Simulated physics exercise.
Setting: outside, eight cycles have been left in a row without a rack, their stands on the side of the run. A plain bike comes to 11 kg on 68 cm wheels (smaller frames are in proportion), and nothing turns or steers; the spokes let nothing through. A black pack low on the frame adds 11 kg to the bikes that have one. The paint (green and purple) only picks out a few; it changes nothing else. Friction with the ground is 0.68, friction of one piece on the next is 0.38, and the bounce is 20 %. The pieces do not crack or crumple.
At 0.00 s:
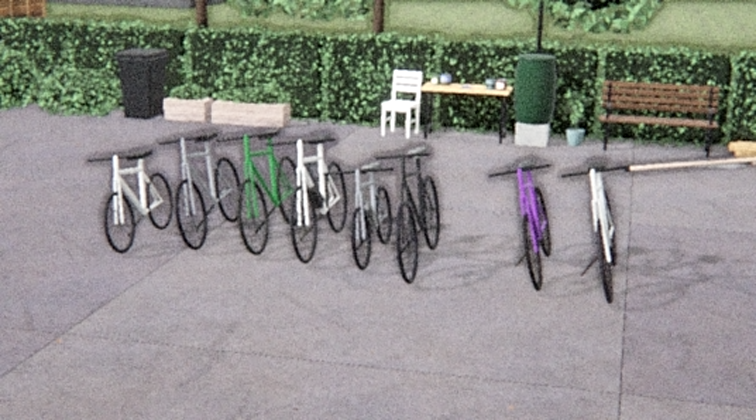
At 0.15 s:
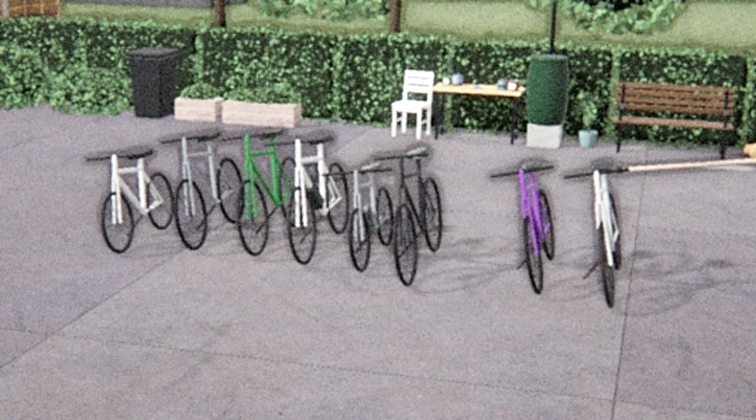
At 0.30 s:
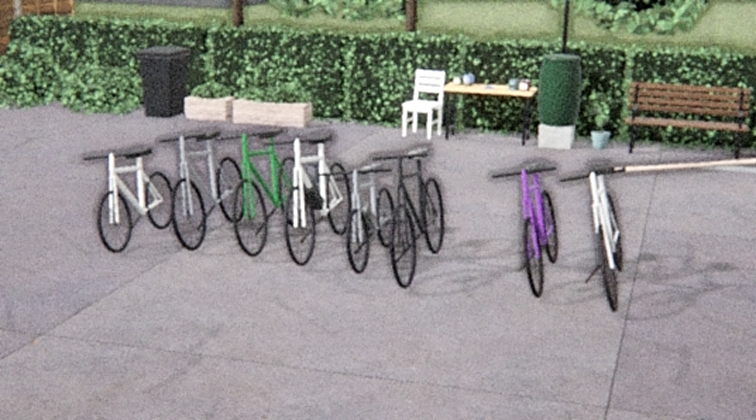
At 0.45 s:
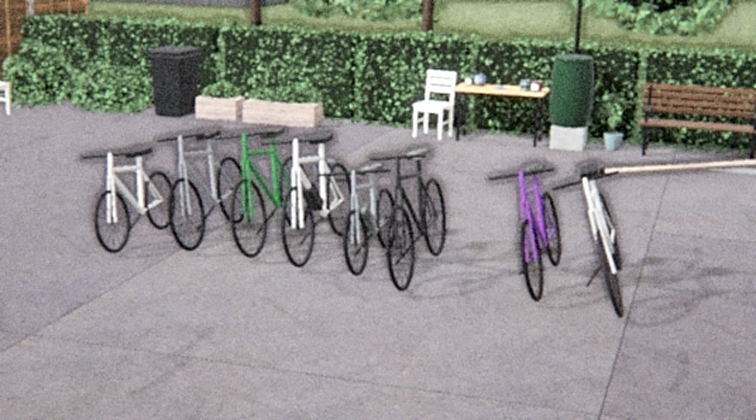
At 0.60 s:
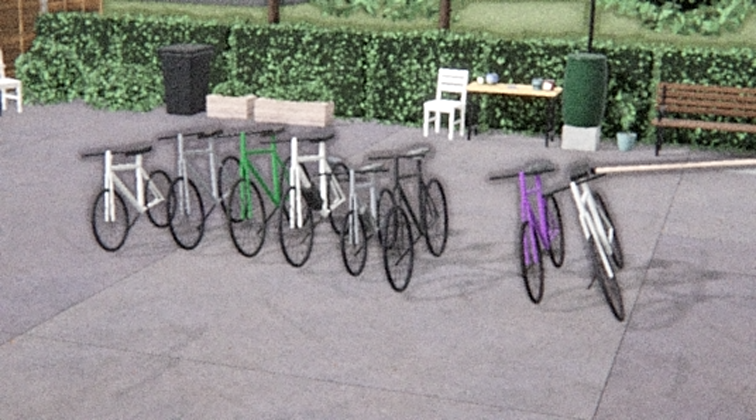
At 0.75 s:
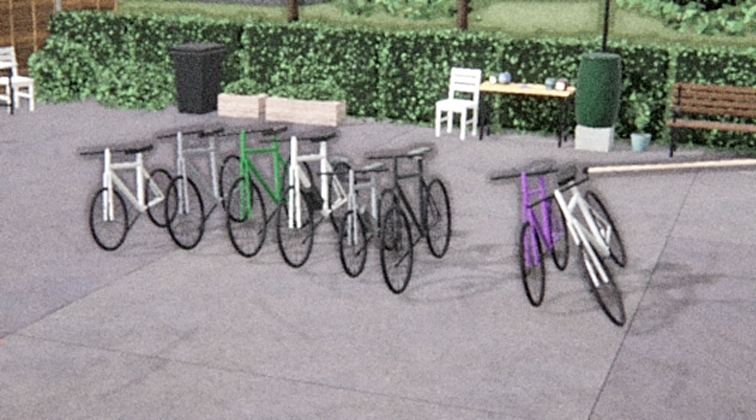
A long pale pole slid left into the white bicycle at the right end of a row on a patio, and the bike leaned over toward the purple one as the view shifted slightly.
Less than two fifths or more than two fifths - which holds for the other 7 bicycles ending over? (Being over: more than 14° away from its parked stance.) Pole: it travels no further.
It comes to over two fifths of the lot.
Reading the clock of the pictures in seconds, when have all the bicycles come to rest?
At roughly 3.5 s.
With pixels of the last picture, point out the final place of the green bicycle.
About (222, 187).
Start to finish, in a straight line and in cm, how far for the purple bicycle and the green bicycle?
Purple ends up 60 cm away; green ends up 50 cm away.
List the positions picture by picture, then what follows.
In the first picture (we follow the side turned to the camera; the camera moves round a little), pole end (628, 170) 13 cm from the first bicycle; green bicycle (237, 203); purple bicycle (525, 239); no other piece has moved.
Pole end 32 mm from the first bicycle; green bicycle (236, 203), in the second picture.
Pole end pushing; purple bicycle (524, 244), in the third picture.
Pole end (603, 172) pushing; purple bicycle (521, 247); no other piece has moved, in the fourth picture.
Pole end (593, 172) pushing; purple bicycle (520, 248); no other piece has moved, in the fifth picture.
Pole end (586, 171) pushing; purple bicycle (520, 250); green bicycle (225, 202); no other piece has moved, in the sixth picture.
Around 1.50 s, 1 of the 7 other bicycles over; purple bicycle tipped 55°.
Around 3.16 s, 4 of the 7 other bicycles over; purple bicycle tipped 73°; green bicycle tipped 13°.
Finally (3.9 s), 5 of the 7 other bicycles over; purple bicycle tipped 73°; green bicycle tipped 46°. That is 71 per cent. Two left standing. Seen by the last camera, middles, purple bicycle near (473, 250), green bicycle near (221, 187).
